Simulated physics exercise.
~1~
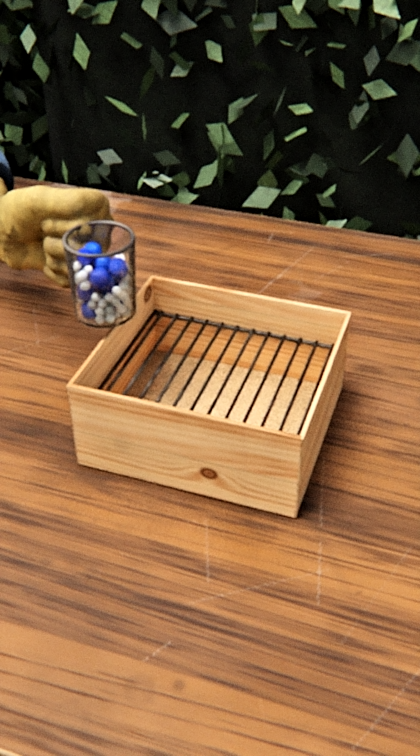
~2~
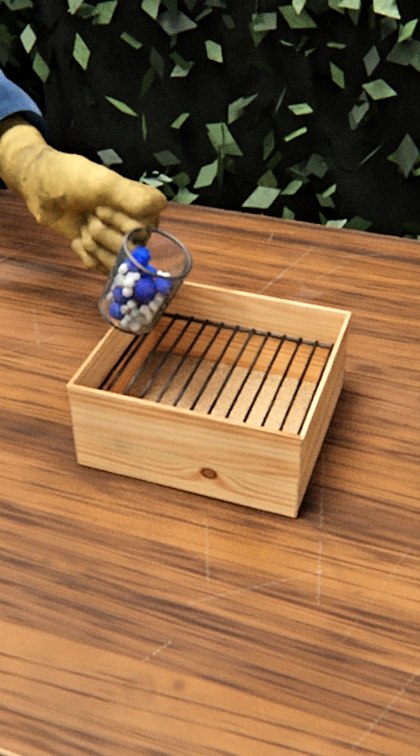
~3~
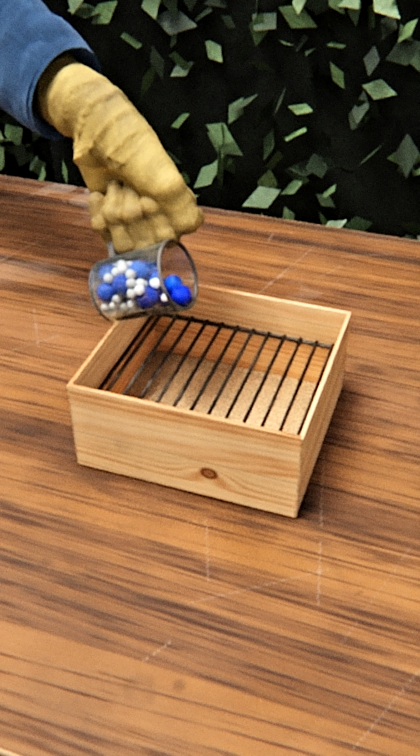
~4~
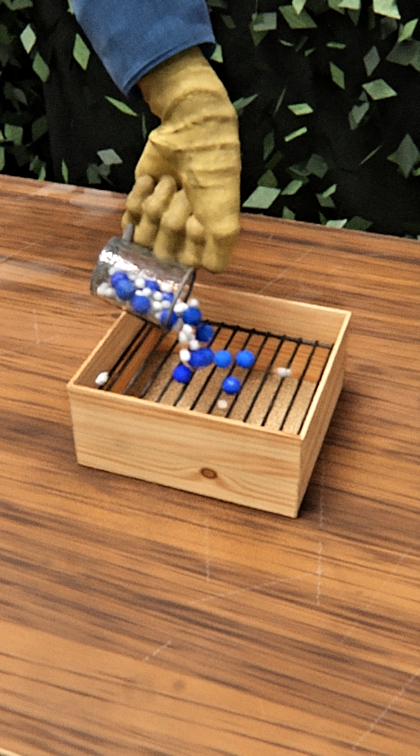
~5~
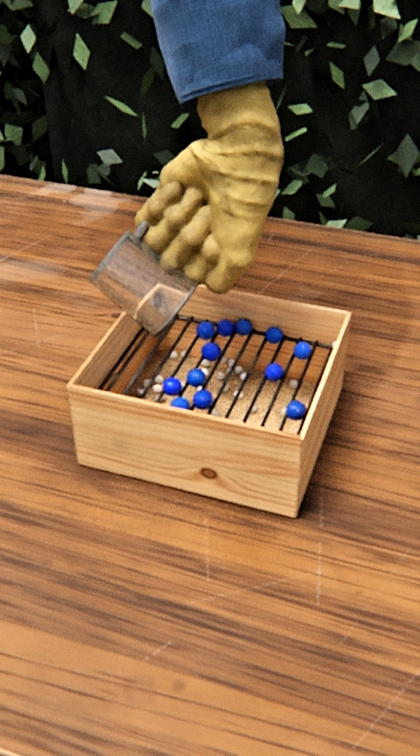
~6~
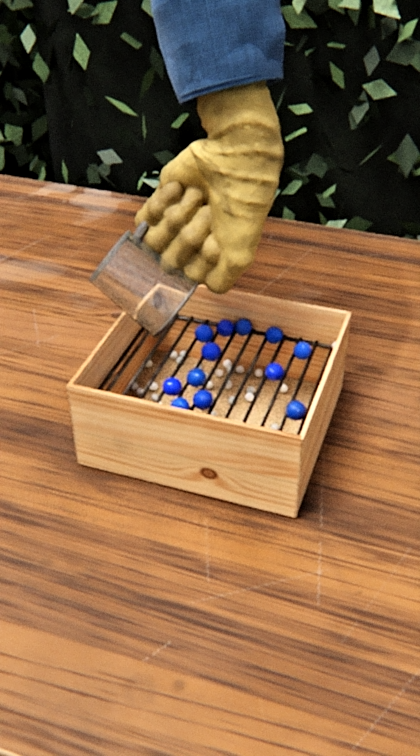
On a wooden table, a yellow-gloved hand moves a clear cup of blue and white balls right over a wooden box and tips it, pouring them onto a wire rack; the blue balls stay on the wires while nearly all the white ones end up below.
